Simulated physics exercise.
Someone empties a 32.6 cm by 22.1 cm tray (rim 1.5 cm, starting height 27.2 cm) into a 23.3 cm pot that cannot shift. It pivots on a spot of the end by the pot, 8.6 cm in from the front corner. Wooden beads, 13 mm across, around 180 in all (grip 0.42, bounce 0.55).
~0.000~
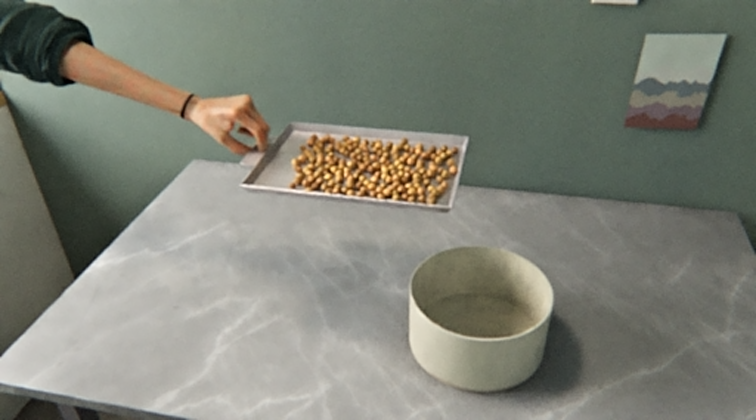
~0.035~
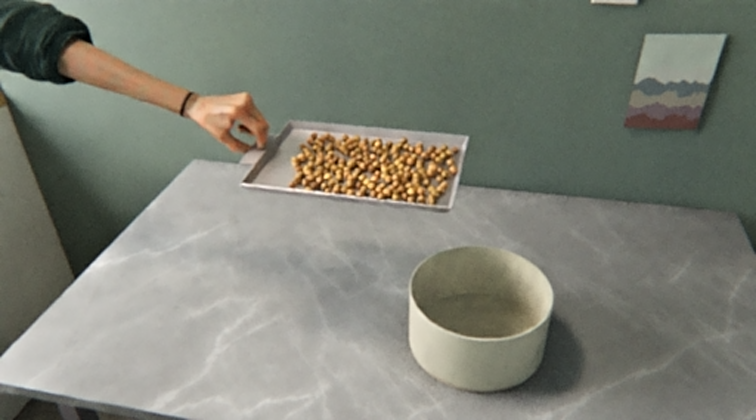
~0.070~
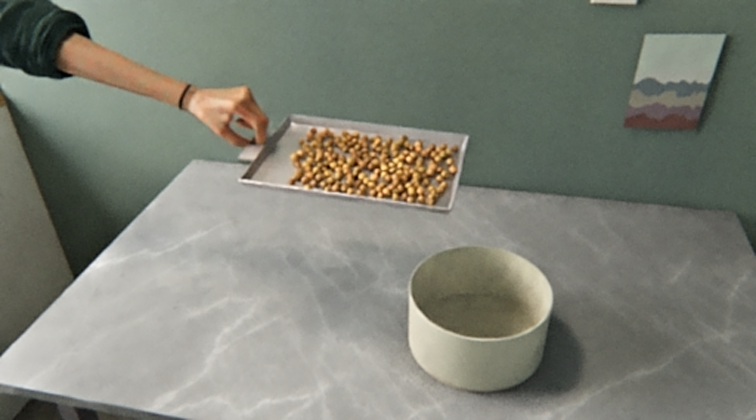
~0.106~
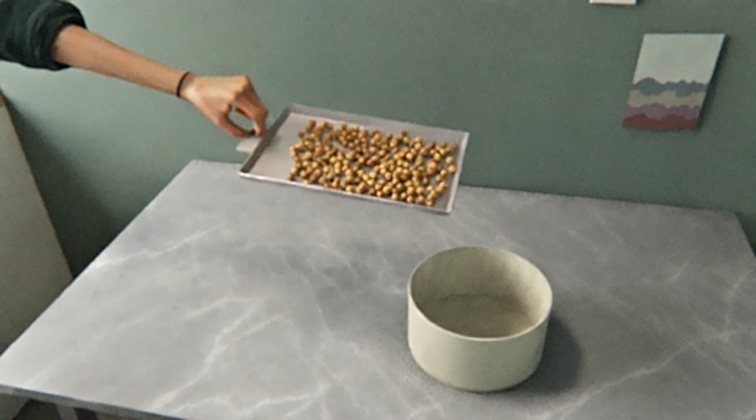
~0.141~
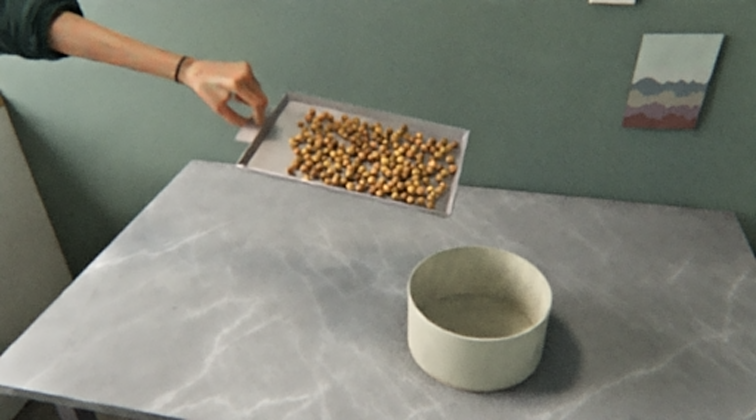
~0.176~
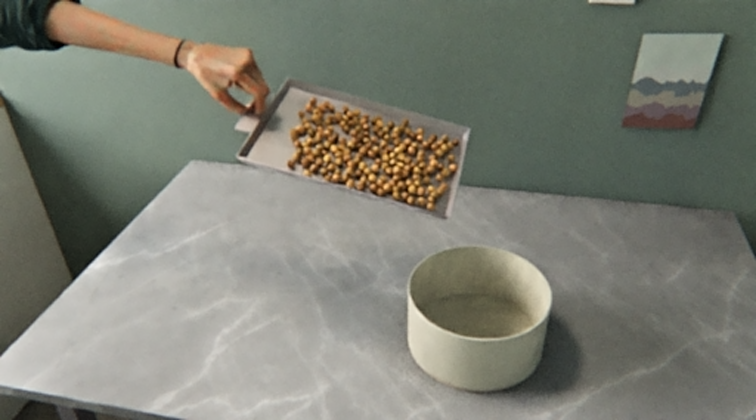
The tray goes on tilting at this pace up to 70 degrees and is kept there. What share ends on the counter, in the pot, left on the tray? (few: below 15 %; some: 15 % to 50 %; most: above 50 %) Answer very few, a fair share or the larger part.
Counter very few, pot the larger part, tray very few.
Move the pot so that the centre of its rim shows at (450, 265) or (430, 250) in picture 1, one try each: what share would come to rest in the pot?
About 70 and 10 per cent.
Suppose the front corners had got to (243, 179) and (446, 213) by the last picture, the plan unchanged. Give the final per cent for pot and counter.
Pot 55, counter 45.
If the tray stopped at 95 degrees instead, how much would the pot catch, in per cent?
Then about 100 per cent.
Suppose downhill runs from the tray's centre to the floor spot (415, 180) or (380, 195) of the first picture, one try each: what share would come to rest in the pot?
Some 85 and 70 per cent.
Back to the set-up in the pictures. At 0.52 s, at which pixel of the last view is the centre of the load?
Around (426, 183).
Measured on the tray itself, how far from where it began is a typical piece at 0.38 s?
About 4 cm.
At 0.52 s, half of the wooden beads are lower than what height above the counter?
About 30 cm.
After 0.38 s, tilt 43 degrees; the tray holds 100 %, the pot 0 %.
After 0.52 s, tilt 62 degrees; the tray holds 90 %, the pot 0 %.
After 0.79 s, tilt 70 degrees; the tray holds 5 %, the pot 80 %.
In the end, at 2.0 s, counter 0 %, pot 100 %, tray 0 %.
